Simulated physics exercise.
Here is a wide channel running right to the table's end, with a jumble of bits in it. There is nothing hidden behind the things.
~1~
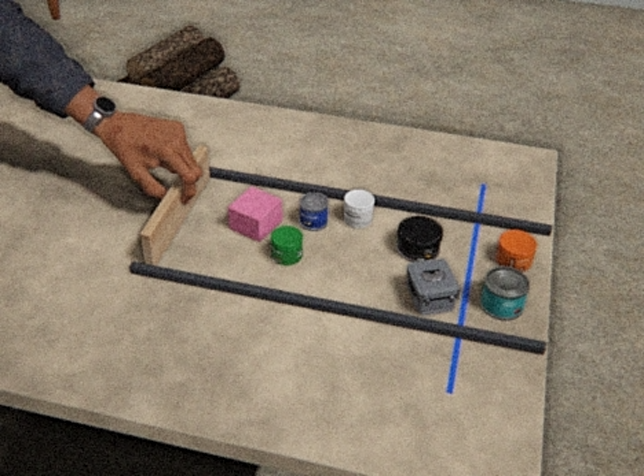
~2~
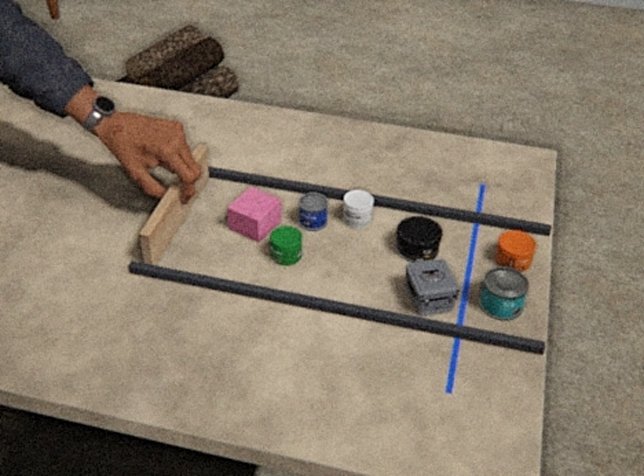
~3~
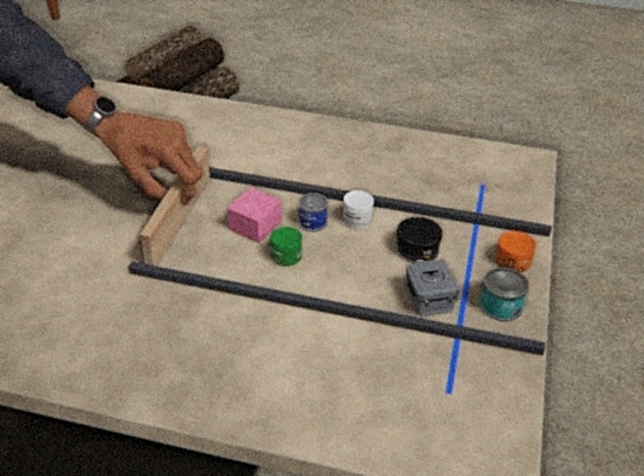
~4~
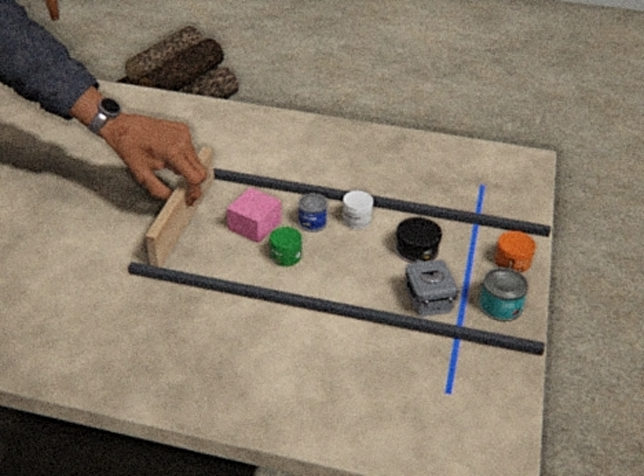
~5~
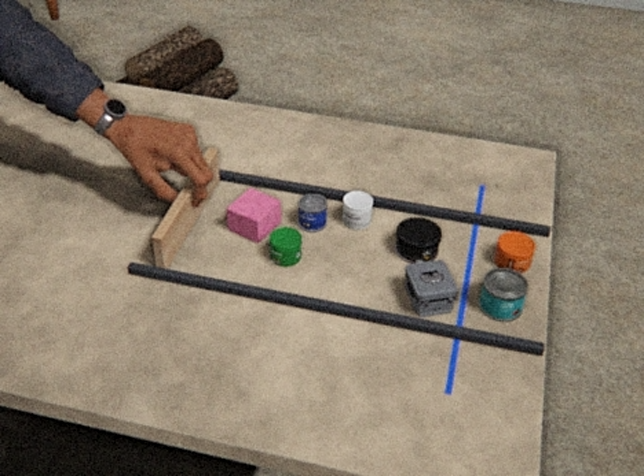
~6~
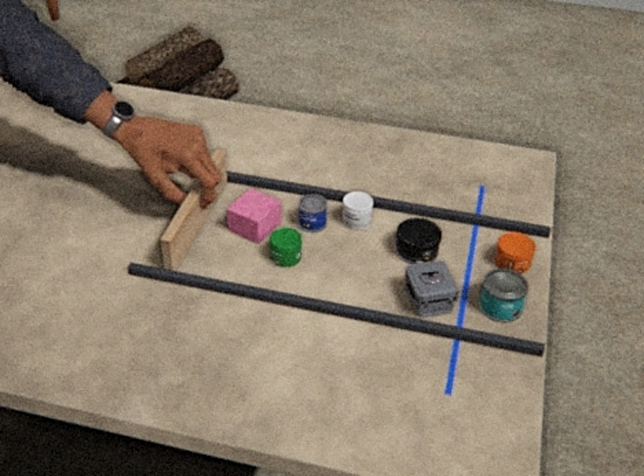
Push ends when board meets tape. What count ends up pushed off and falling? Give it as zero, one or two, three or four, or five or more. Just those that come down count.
The count that falls is one or two.
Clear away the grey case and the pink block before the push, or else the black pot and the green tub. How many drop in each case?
Try one: 0; try two: 1.
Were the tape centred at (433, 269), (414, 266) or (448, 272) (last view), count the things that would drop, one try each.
The counts: 0, 0 and 0.
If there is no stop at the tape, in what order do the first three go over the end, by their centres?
The orange tub, the black pot, the turquoise tin.
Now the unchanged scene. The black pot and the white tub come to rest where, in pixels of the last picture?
First object about (534, 279); second object about (490, 227).
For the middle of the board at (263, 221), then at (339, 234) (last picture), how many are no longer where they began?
Well, it's 2 at the first one and 5 at the second.
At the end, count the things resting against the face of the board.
Looks like 4 of them, all told.
Early on, none off yet; orange tub at rest near (515, 254); turquoise tin at rest near (503, 295); grey case at rest near (430, 289).
A while later, none off yet; orange tub travelled a little near (533, 255); turquoise tin moving near (506, 299); grey case travelled a little near (441, 297).
Finally, the number that fall off is one or two; lost, orange tub.
